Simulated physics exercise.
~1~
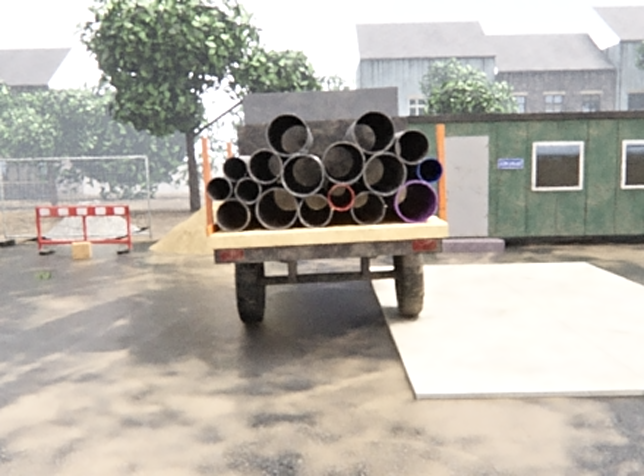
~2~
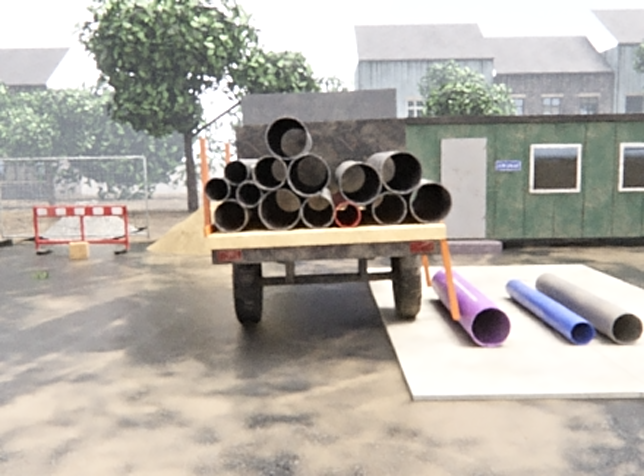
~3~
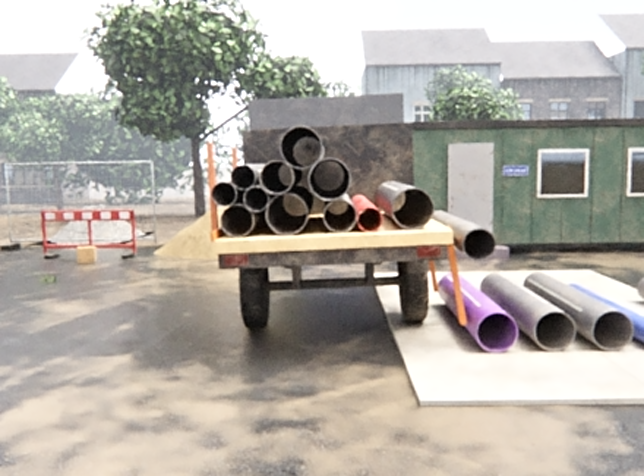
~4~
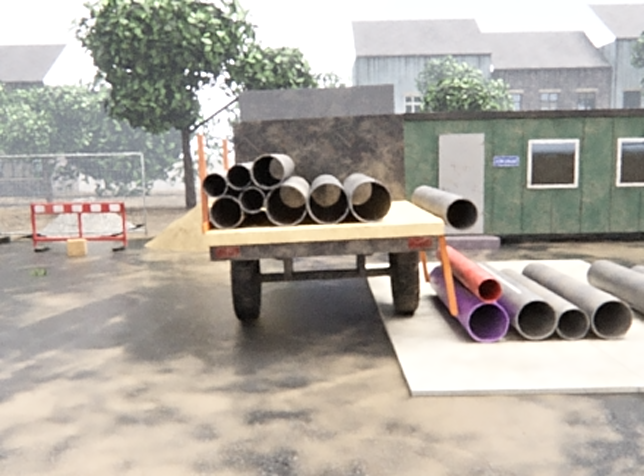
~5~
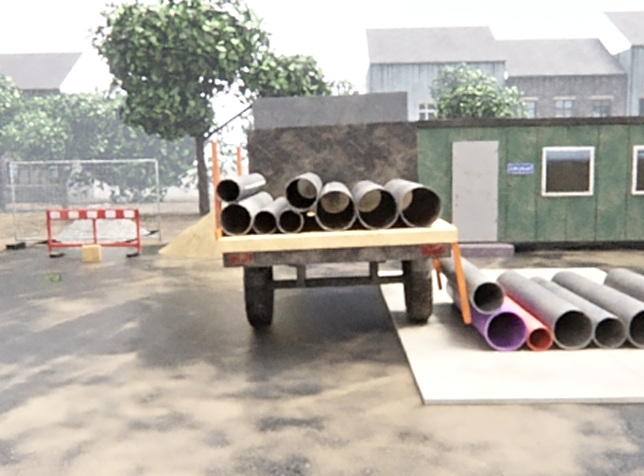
A parked flatbed lorry drops many of its stacked pipes off the right side, leaving the rest aboard.
